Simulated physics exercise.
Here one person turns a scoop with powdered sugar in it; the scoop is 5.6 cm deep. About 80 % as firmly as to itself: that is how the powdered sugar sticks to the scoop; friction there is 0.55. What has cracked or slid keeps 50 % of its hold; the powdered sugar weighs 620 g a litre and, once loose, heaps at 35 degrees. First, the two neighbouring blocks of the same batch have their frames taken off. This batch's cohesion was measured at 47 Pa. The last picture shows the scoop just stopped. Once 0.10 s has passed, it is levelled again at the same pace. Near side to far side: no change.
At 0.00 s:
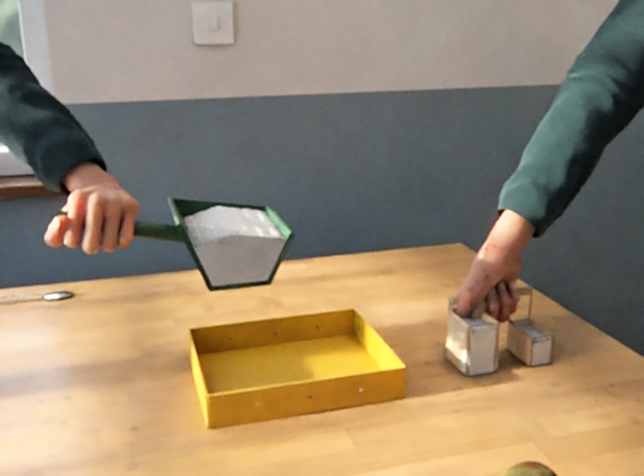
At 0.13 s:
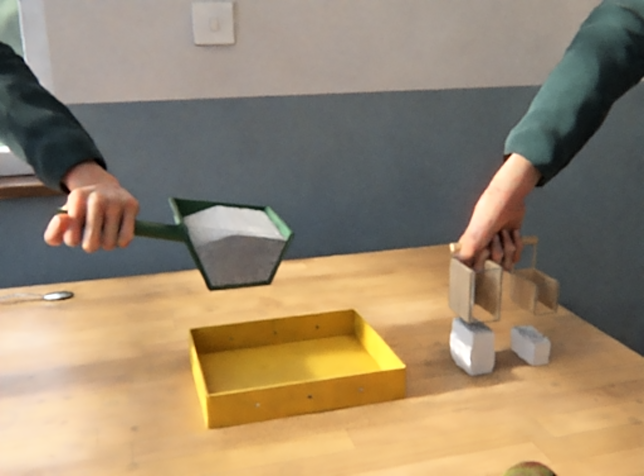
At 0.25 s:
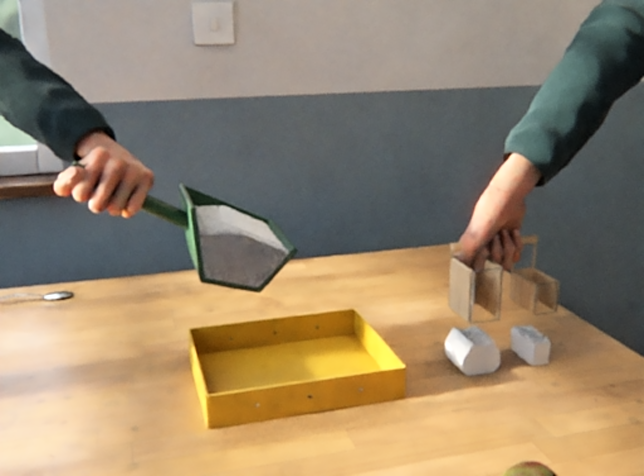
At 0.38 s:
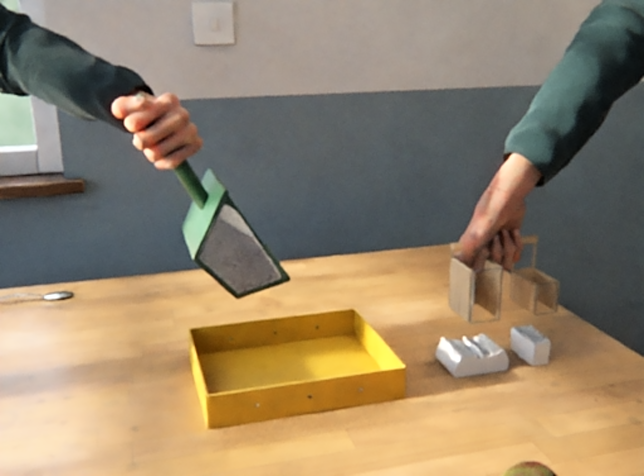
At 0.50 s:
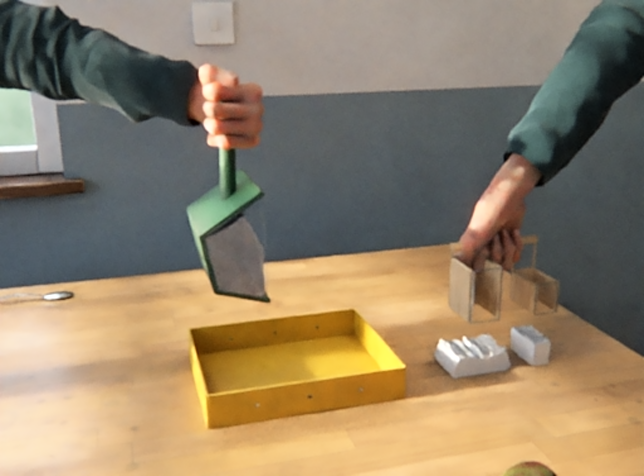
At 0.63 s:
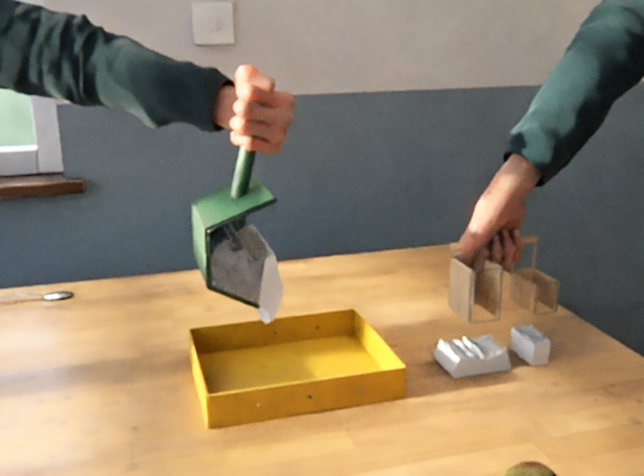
Clear molds were lifted by one hand off two white blocks, then the taller block slumped low as the other hand turned a green scoop of white powder downward above a yellow tray.
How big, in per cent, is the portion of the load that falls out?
About 69 %.
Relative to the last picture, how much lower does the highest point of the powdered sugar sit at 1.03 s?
Measured change: Around 3.0 cm.
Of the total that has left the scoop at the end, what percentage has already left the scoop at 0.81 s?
About 90 out of 100.
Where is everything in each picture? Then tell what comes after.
The first picture shows lip at (290, 234), tilt 0 degrees; highest point of the powdered sugar at (242, 235); test blocks 6.6 cm, 3.6 cm high (left to right).
The second picture shows lip at (290, 234), tilt 1 degrees; highest point of the powdered sugar at (229, 236); test blocks 6.2 cm, 3.6 cm high (left to right).
The third picture shows lip at (293, 249), tilt 17 degrees; highest point of the powdered sugar at (205, 235); test blocks 4.7 cm, 3.6 cm high (left to right).
The fourth picture shows lip at (288, 277), tilt 48 degrees; highest point of the powdered sugar at (222, 220); test blocks 3.3 cm, 3.6 cm high (left to right).
The fifth picture shows lip at (269, 298), tilt 79 degrees; highest point of the powdered sugar at (243, 218); test blocks 3.1 cm, 3.6 cm high (left to right).
The sixth picture shows lip at (259, 304), tilt 91 degrees; highest point of the powdered sugar at (227, 241); test blocks 3.0 cm, 3.6 cm high (left to right).
By 0.81 s, the scoop is at 87 degrees and 61 % has left it.
By 1.03 s, the scoop is at 37 degrees and 69 % has left it.
By 1.25 s, the scoop is at 0 degrees and 69 % has left it.
By 1.47 s, the scoop is at 0 degrees and 69 % has left it.
By 1.57 s, at the end, the scoop is at 0 degrees and 69 % has left it.
